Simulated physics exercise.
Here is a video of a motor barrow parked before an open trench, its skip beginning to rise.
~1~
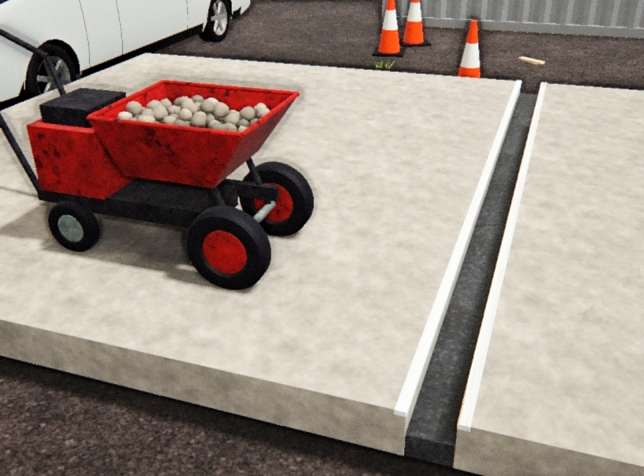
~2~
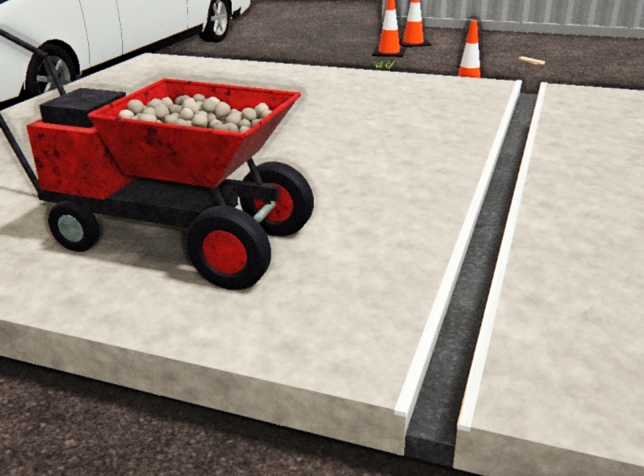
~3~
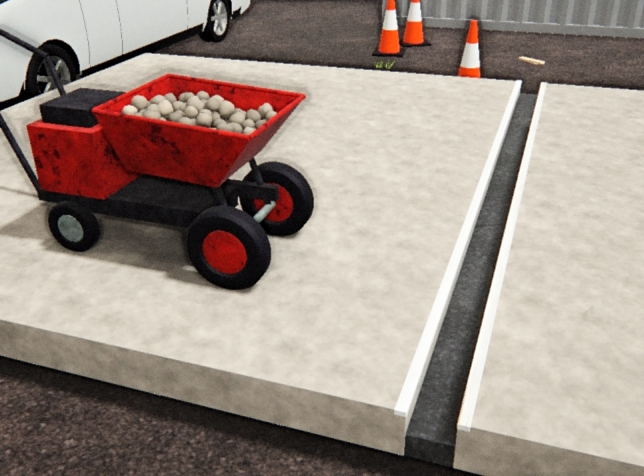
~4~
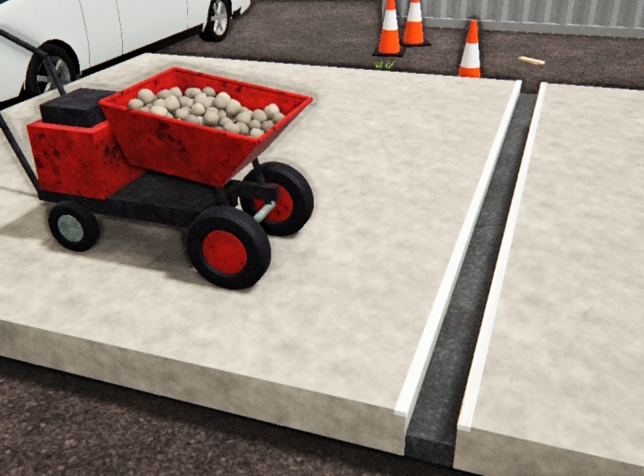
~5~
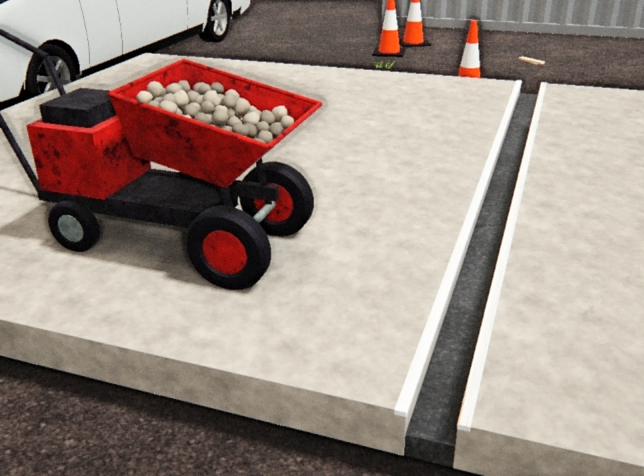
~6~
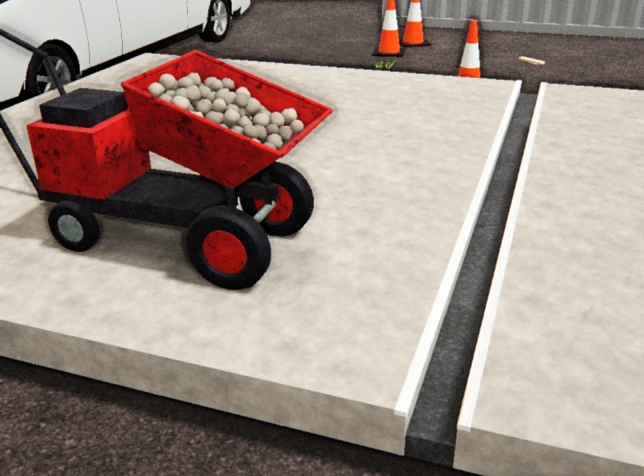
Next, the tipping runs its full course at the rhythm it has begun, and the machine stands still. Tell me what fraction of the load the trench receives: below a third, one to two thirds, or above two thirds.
I reckon it's the low case, with the trench getting short of one-third.
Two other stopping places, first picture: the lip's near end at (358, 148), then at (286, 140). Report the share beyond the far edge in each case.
You'd get around 70 in a hundred, then 10 in a hundred.
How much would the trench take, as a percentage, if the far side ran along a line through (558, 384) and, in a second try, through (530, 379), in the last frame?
I'd say some 30 in a hundred, followed by 30 in a hundred.
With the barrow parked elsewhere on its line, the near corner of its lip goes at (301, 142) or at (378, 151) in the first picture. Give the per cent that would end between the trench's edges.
From the first spot you get 50 percent, and from the second 10 percent.
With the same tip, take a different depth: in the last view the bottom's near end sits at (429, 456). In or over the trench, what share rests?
Estimate: Approx. 20 %.
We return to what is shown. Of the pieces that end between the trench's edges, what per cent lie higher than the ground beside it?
I'd estimate around 15 %.
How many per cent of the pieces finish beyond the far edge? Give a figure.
5 per cent.
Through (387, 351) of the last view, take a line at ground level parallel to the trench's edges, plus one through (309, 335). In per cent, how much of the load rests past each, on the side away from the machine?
That's 50 in a hundred for the first and 100 in a hundred for the second.
Soon after the last picture, skip tipped steeply; all in the skip.
A little later, skip tipped right over; most in the skip; about a quarter short of the trench; a stray few falling.
Later still, skip tipped right over; about a quarter in the skip; about two thirds short of the trench; about a quarter in or heaped over the trench; a stray few beyond it.
By the end, skip tipped right over; a small part in the skip; about two thirds short of the trench; about a quarter in or heaped over the trench; a stray few beyond it.
